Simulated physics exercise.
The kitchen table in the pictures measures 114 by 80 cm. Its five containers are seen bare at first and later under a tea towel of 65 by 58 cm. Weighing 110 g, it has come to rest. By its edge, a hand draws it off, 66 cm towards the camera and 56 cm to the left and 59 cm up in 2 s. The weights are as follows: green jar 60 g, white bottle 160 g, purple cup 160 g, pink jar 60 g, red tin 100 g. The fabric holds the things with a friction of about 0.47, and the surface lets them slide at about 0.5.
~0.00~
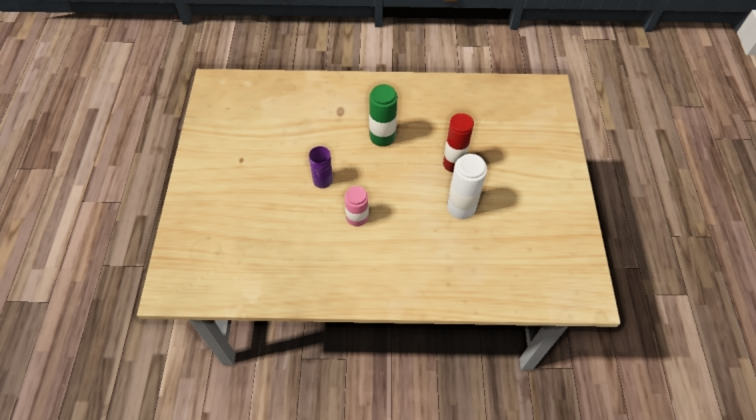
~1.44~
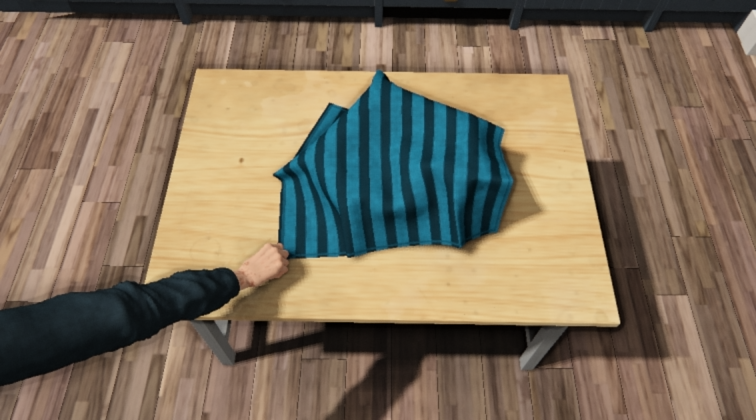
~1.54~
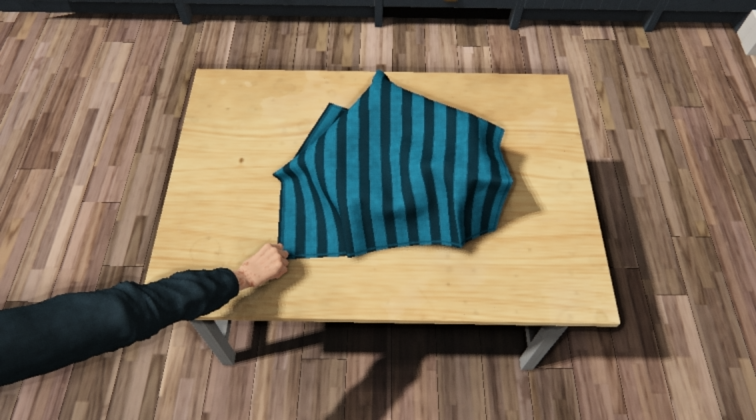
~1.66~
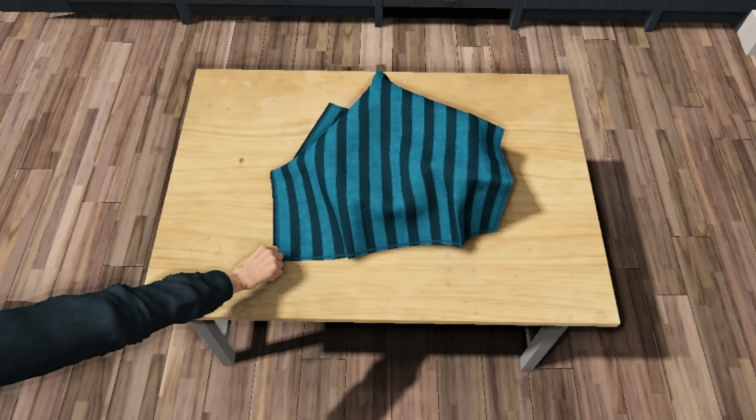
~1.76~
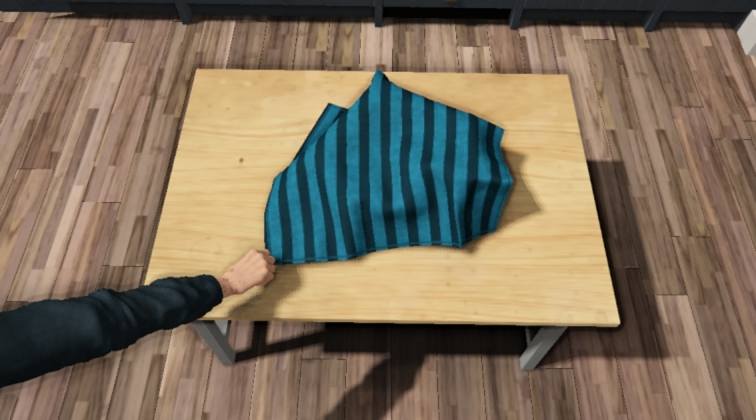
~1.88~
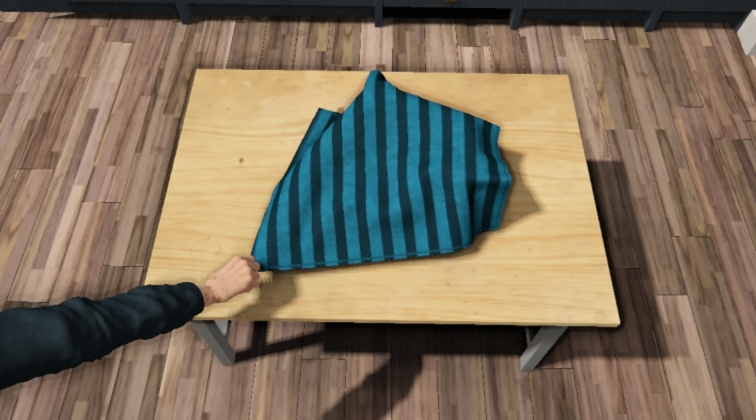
A striped blue towel covers the objects on a table as a hand slowly pulls its corner left.
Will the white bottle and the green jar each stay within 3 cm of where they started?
The white bottle stays roughly where it was, the green jar does not stay where it was.
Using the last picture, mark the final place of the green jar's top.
Rest point, last frame: Approx. (359, 155).
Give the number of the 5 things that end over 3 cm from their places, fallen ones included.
My count is 4.
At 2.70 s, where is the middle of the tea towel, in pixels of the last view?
About (196, 276).
By 2.3 s, middle of the tea towel at (306, 207); green jar on its side, 11 cm off its start, red tin on its side, 11 cm off its start, purple cup 1 cm off its start.
By 2.7 s, middle of the tea towel at (196, 276); green jar on its side, 11 cm off its start, red tin on its side, 12 cm off its start, purple cup on its side, 12 cm off its start.
By 3.1 s, middle of the tea towel at a place out of view; green jar on its side, 11 cm off its start at (358, 154), purple cup on its side, 22 cm off its start at (254, 222), pink jar on its side, 13 cm off its start at (342, 255).
By 3.5 s, middle of the tea towel at a place out of view; green jar on its side, 11 cm off its start, purple cup on its side, 32 cm off its start, pink jar on its side, 17 cm off its start.
By 4.3 s, middle of the tea towel at a place out of view; green jar on its side, 11 cm off its start at (359, 155), white bottle 0 cm off its start at (471, 165), purple cup on its side, 49 cm off its start at (146, 265), pink jar on its side, 25 cm off its start at (372, 303).
